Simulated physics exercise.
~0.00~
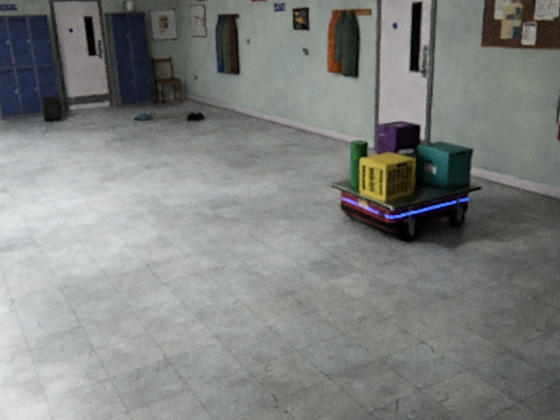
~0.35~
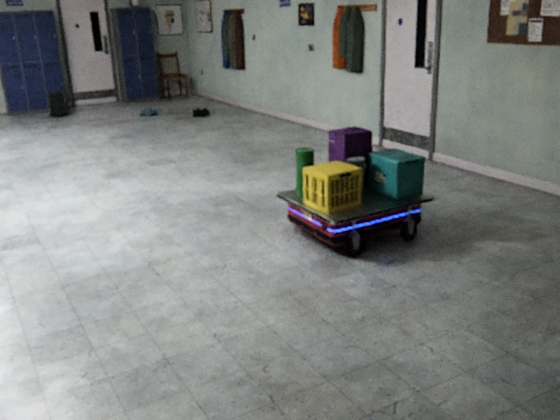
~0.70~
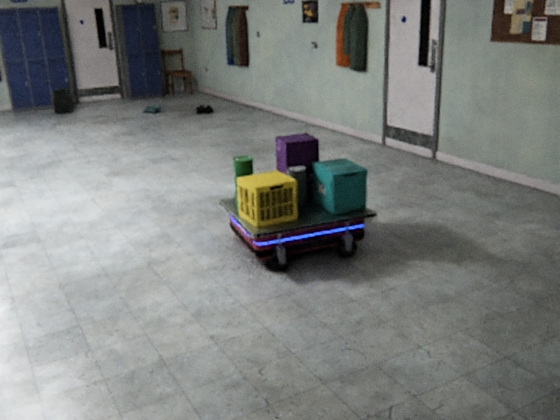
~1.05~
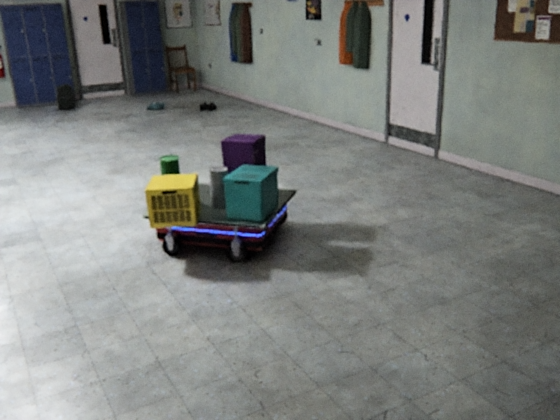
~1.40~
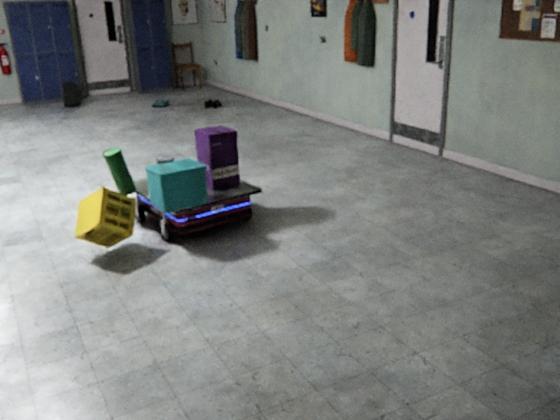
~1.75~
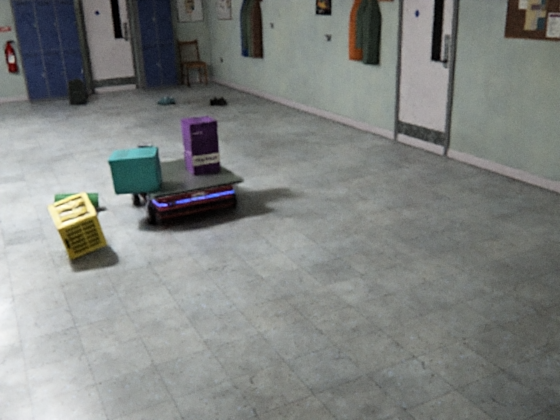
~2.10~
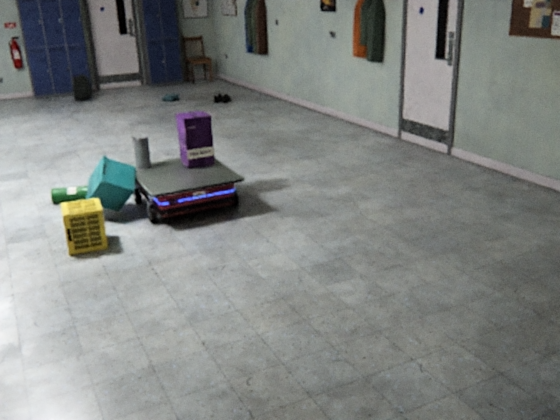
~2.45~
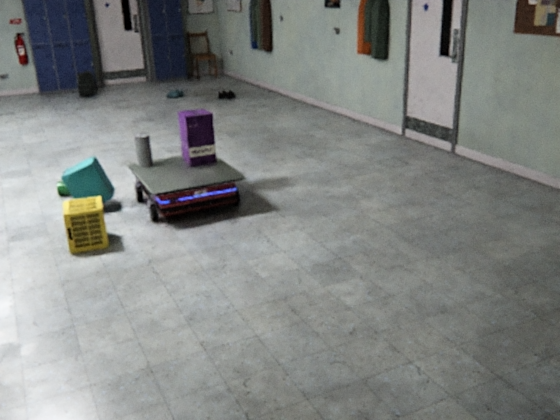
Self-driving cart turning across a tiled floor, shedding a yellow crate, green canister and turquoise tote, purple box and grey canister staying aboard.
